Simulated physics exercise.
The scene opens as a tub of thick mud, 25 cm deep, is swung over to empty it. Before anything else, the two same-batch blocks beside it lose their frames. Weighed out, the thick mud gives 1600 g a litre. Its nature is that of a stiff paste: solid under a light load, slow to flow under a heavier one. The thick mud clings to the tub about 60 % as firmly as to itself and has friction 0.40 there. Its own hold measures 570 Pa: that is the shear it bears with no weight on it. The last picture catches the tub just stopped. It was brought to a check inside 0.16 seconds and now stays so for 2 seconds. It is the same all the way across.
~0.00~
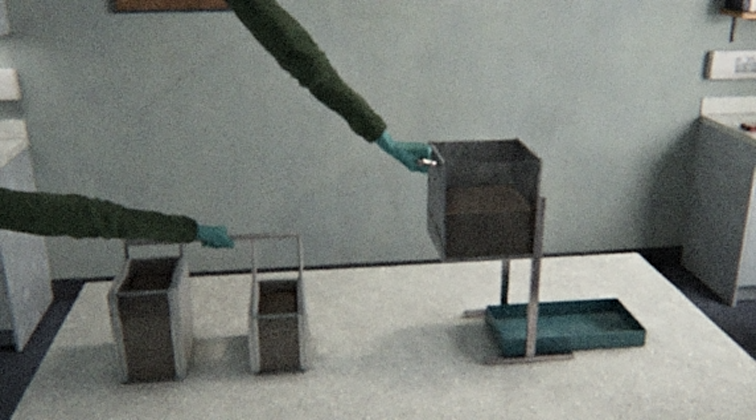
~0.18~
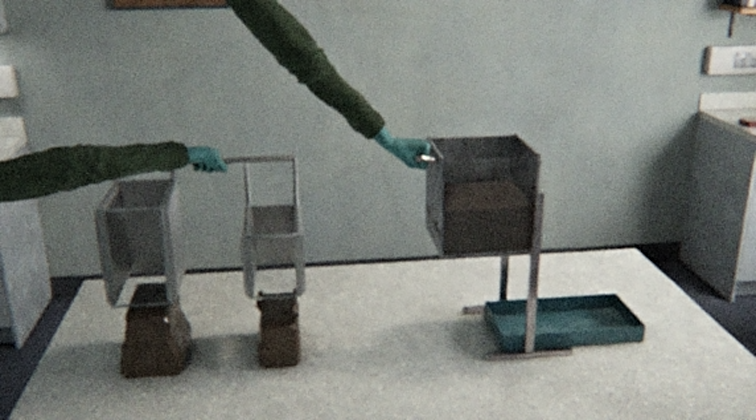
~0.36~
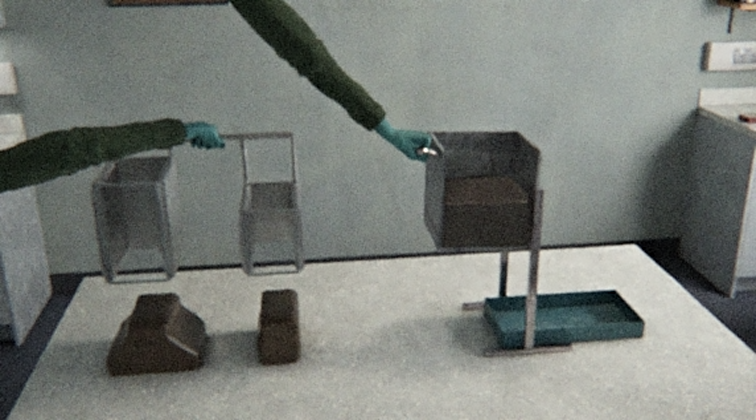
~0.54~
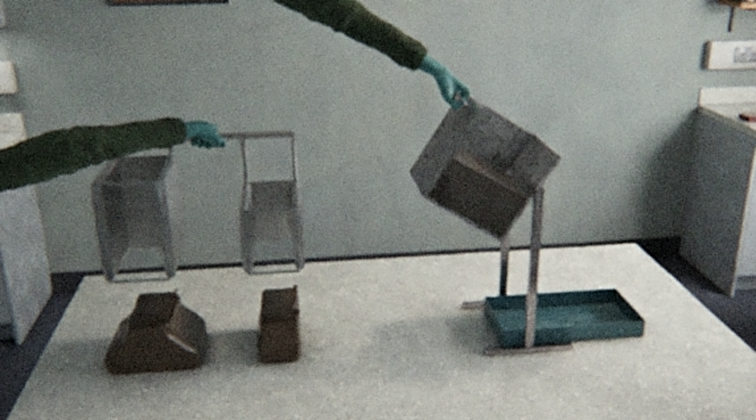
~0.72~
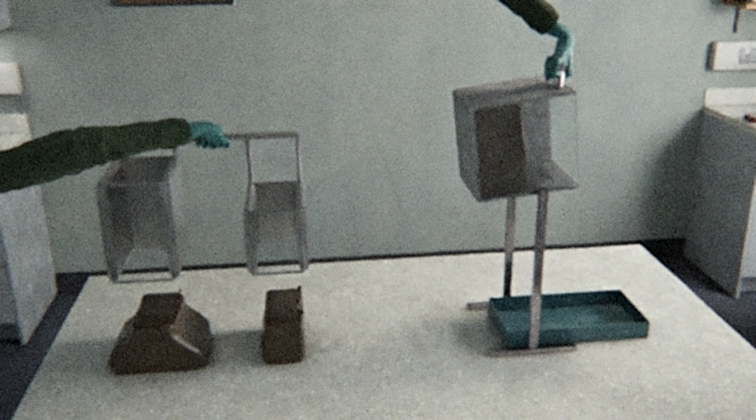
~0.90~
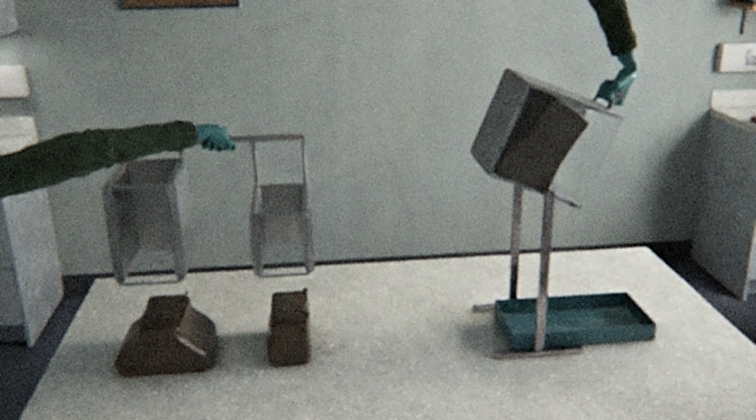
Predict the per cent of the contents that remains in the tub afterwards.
Roughly 0 per cent remains.
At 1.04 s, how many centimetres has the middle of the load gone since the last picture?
The change is near 12 cm.
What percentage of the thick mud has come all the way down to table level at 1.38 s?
I'd say about 60 per cent of it.
After 1.04 s, the tub is at 112 degrees and holds 75 %.
After 1.21 s, the tub is at 112 degrees and holds 25 %.
After 1.38 s, the tub is at 112 degrees and holds 0 %.
After 1.55 s, the tub is at 112 degrees and holds 0 %.
After 2.90 s, the tub is at 112 degrees and holds 0 %.
